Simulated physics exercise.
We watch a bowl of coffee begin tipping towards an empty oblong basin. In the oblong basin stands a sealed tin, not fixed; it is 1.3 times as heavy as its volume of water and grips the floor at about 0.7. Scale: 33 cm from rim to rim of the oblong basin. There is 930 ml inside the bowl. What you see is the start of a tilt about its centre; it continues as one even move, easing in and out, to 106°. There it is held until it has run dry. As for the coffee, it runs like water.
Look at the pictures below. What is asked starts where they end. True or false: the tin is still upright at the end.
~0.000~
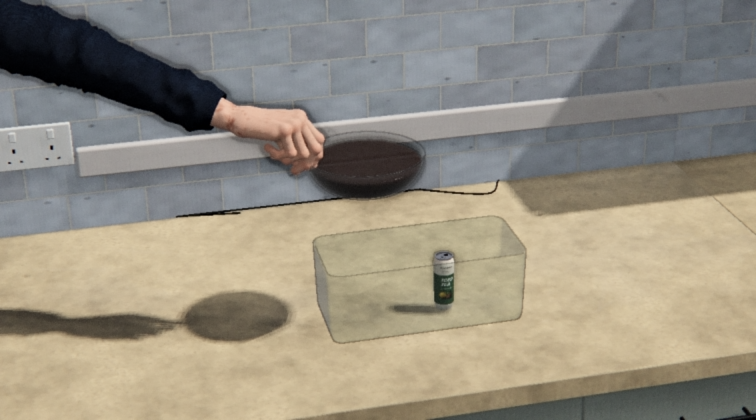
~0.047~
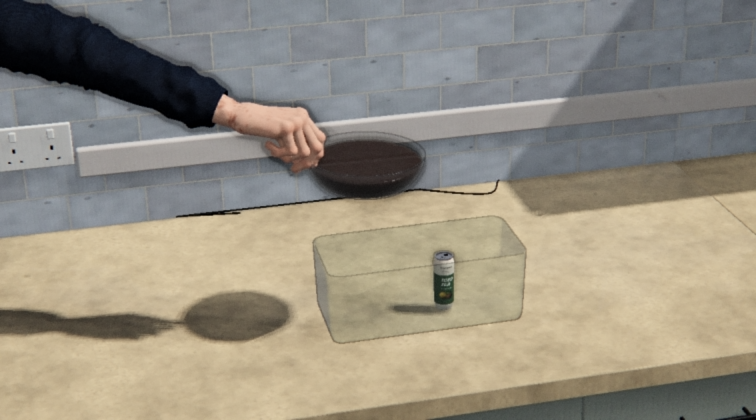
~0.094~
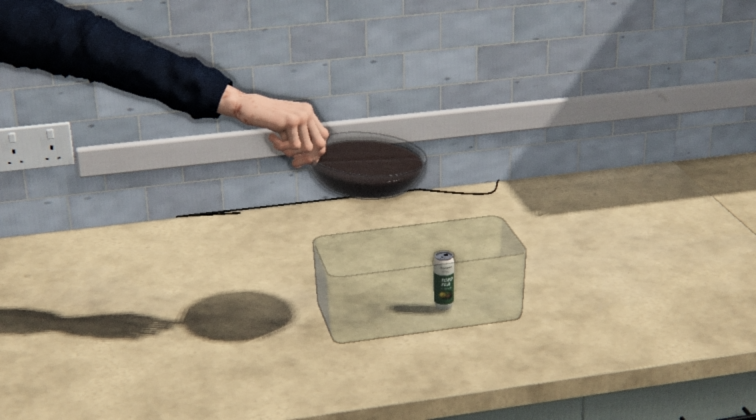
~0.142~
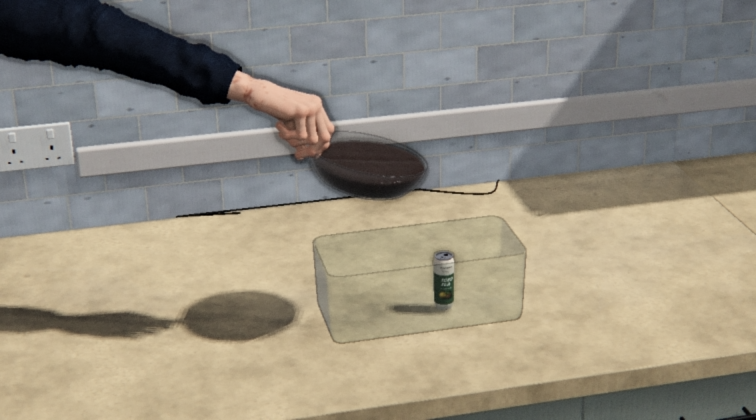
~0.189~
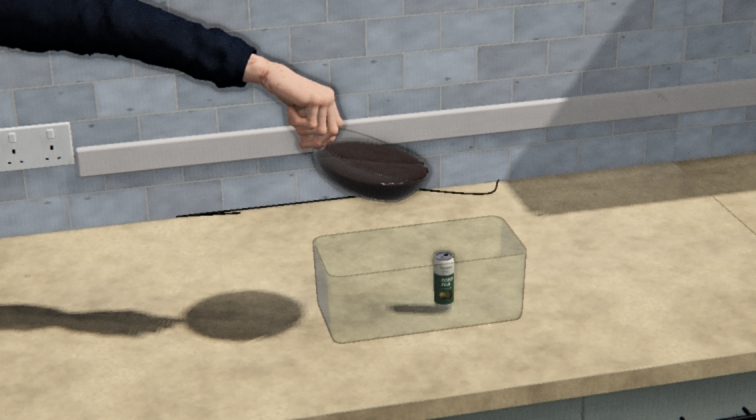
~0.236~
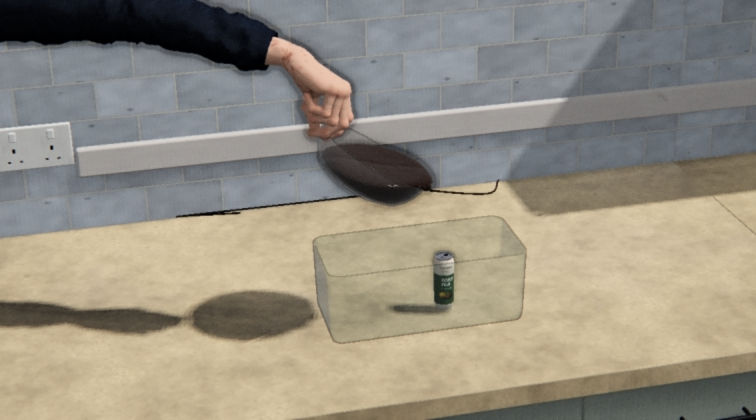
True.
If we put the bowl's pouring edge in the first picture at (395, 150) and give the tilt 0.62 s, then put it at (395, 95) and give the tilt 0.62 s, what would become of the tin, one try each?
Run one: It tumbles. Run two: It does not tip.
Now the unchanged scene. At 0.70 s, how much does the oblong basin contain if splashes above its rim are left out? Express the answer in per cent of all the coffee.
I reckon close to 84 per cent.
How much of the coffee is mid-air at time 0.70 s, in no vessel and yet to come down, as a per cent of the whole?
14 in a hundred, give or take.
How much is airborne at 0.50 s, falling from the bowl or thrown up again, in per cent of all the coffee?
I'd say close to 28 per cent.
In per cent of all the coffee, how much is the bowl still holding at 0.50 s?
Roughly 2 per cent.
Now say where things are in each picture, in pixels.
In the first picture, it leans 0°; its right rim is at (423, 148); the coffee meets the walls at (308, 166) and (419, 153); the oblong basin's rim runs from (320, 258) to (514, 234); the tin's top is at (444, 258).
In the second picture, it leans 2°; its right rim is at (423, 150); the coffee meets the walls at (308, 165) and (419, 155).
In the third picture, it leans 6°; its right rim is at (424, 154); the coffee meets the walls at (310, 163) and (420, 157).
In the fourth picture, it leans 13°; its right rim is at (425, 161); the coffee meets the walls at (312, 159) and (422, 160).
In the fifth picture, it leans 23°; its right rim is at (425, 170); the coffee meets the walls at (316, 157) and (418, 163); 1 per cent is over the edge.
In the sixth picture, it leans 34°; its right rim is at (422, 181); the coffee meets the walls at (321, 157) and (403, 165); 9 per cent is over the edge.
After 0.50 s the tilt is 97° and 2 per cent is still to pour; the tin stands where it began.
After 0.70 s the tilt is 106° and 0 per cent is still to pour; the tin stands where it began.
After 0.90 s the tilt is 106° and 0 per cent is still to pour; the tin stands where it began.
After 1.12 s the tilt is 106° and 0 per cent is still to pour; the tin stands where it began.
In the end the tin stands where it began.
